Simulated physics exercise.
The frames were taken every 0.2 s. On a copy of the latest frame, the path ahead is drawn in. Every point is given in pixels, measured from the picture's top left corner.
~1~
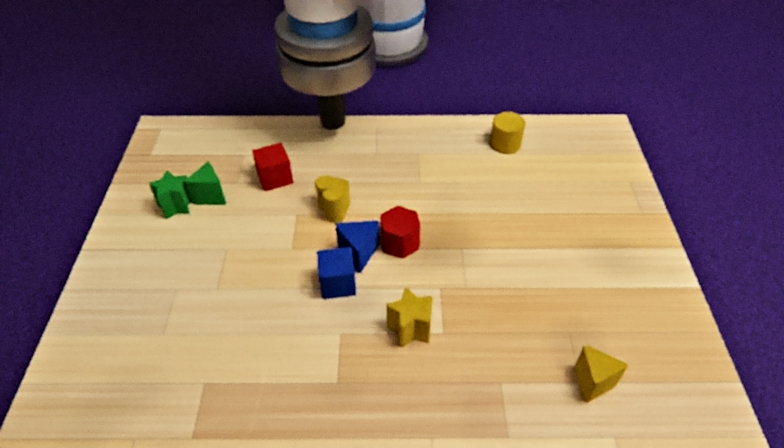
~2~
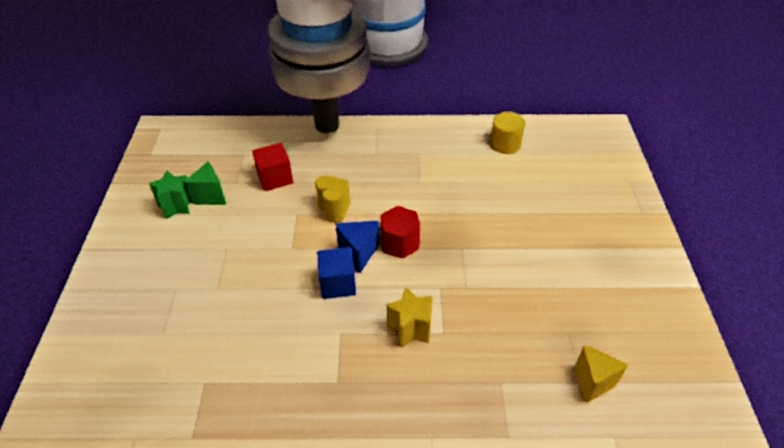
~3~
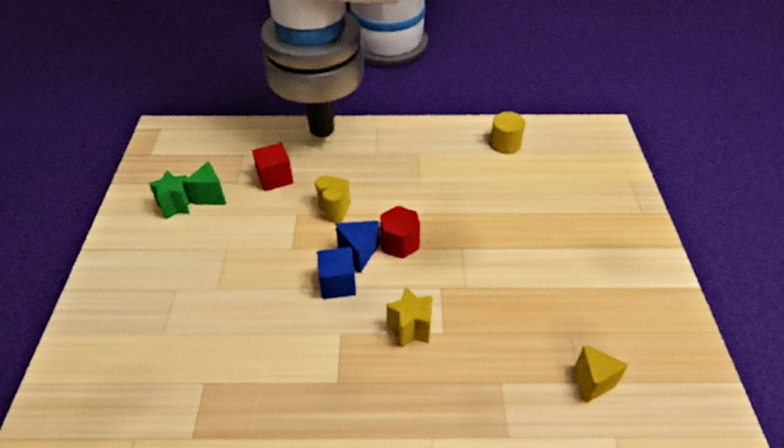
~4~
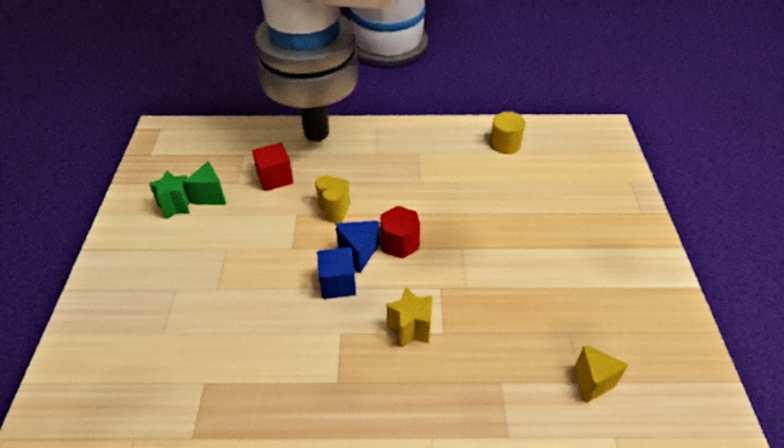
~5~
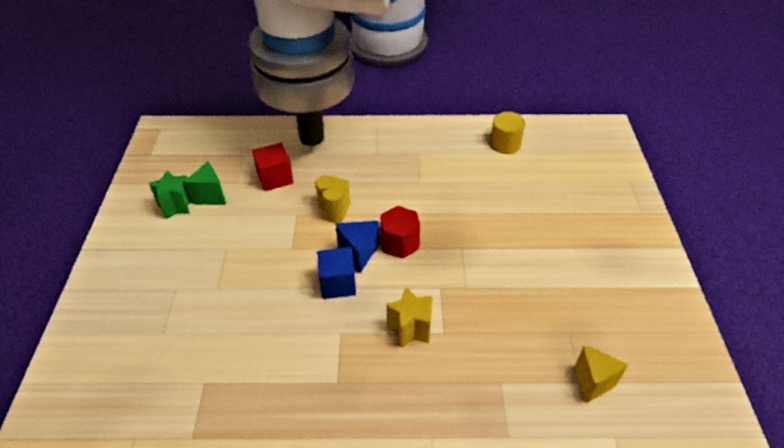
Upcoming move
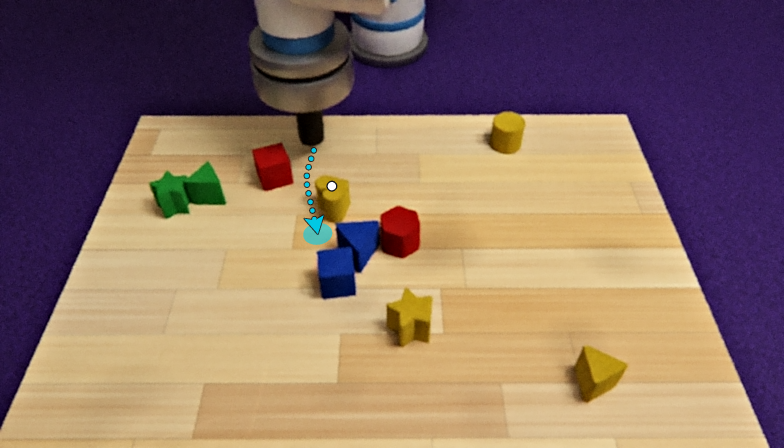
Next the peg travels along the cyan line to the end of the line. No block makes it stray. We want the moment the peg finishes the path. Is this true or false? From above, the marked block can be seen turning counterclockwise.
This is true.
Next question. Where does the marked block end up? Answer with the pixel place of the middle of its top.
I'd expect the centre of its top face to be at (348, 201).
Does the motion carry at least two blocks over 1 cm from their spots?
No, that is not what happens.
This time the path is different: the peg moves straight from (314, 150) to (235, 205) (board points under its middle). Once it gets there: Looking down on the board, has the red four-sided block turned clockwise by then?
Short answer: No.
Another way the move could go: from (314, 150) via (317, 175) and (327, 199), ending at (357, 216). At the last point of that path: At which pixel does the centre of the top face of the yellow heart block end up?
At roughly (366, 217).
Drawn move, from (314, 150) through (307, 176) and (311, 204) to (318, 234); the dot is on the yellow heart block.
On the path given first. One third of the way, peg (305, 165); nothing pushed yet.
Two thirds of the way, peg (309, 193); yellow heart block (338, 191), turned 15° anticlockwise.
At the end, peg (316, 222); red four-sided block still; yellow heart block (348, 201), turned 75° anticlockwise.
